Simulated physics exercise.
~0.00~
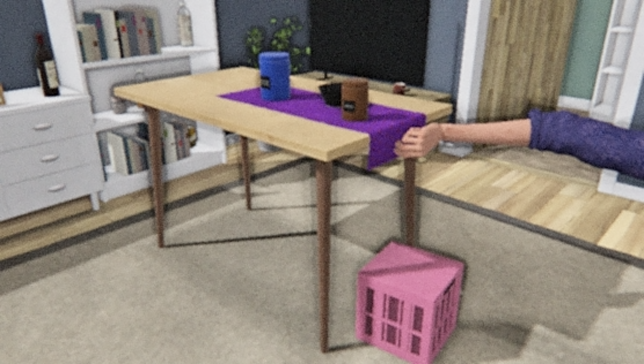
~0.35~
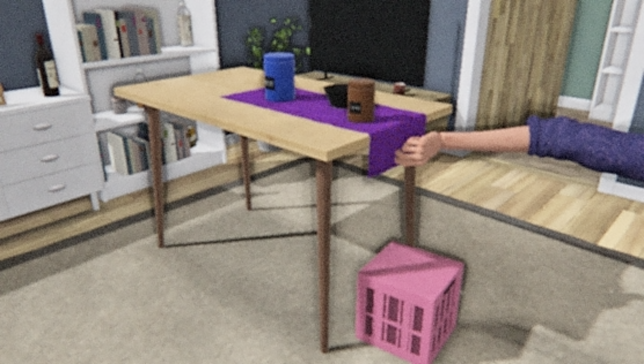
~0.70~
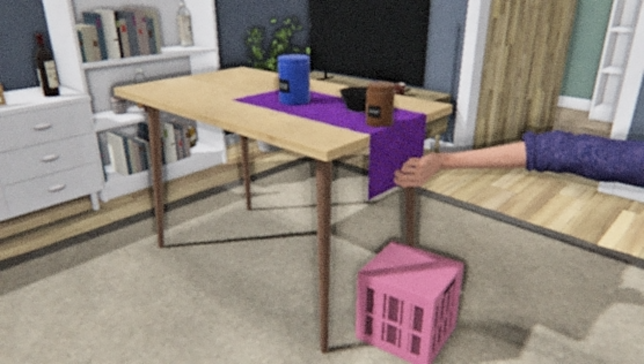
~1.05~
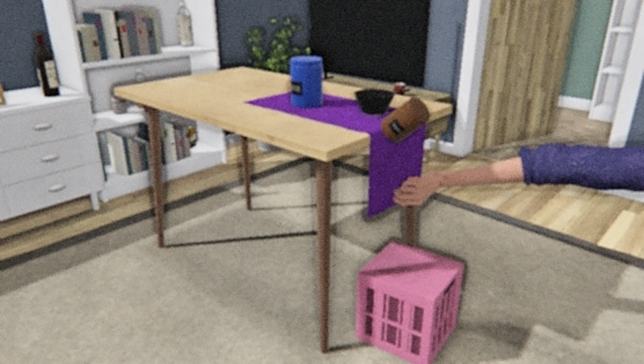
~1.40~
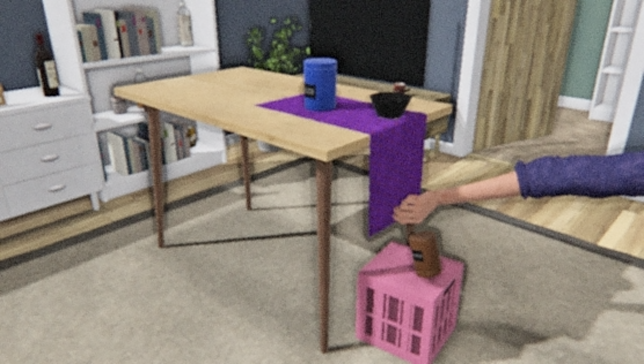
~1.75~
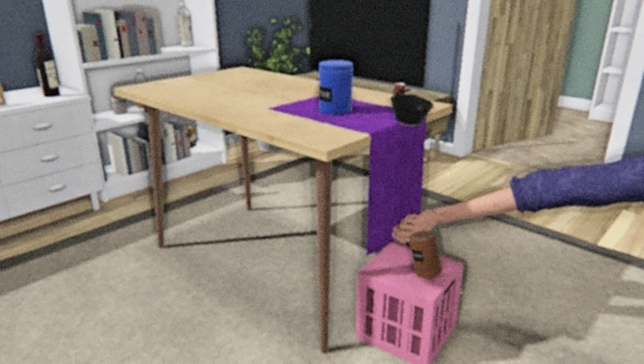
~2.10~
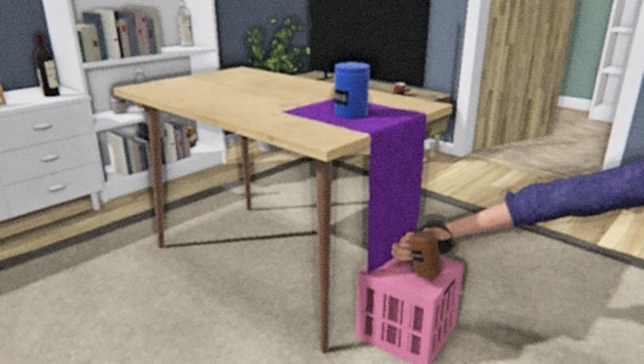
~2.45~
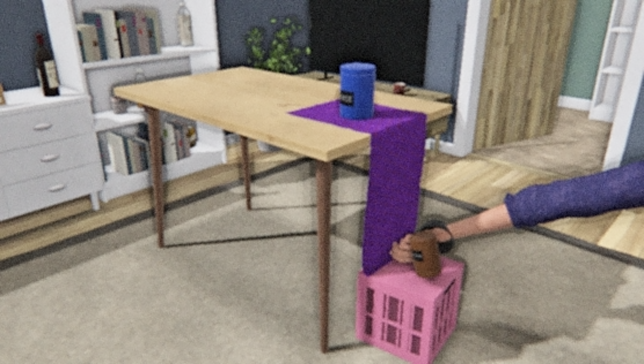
The clip shows a hand slowly pulling a purple tablecloth off the end of a table, carrying a brown jar and then a black bowl over the edge, until the cloth reaches the pink crate below, with the blue canister still upright on the table.
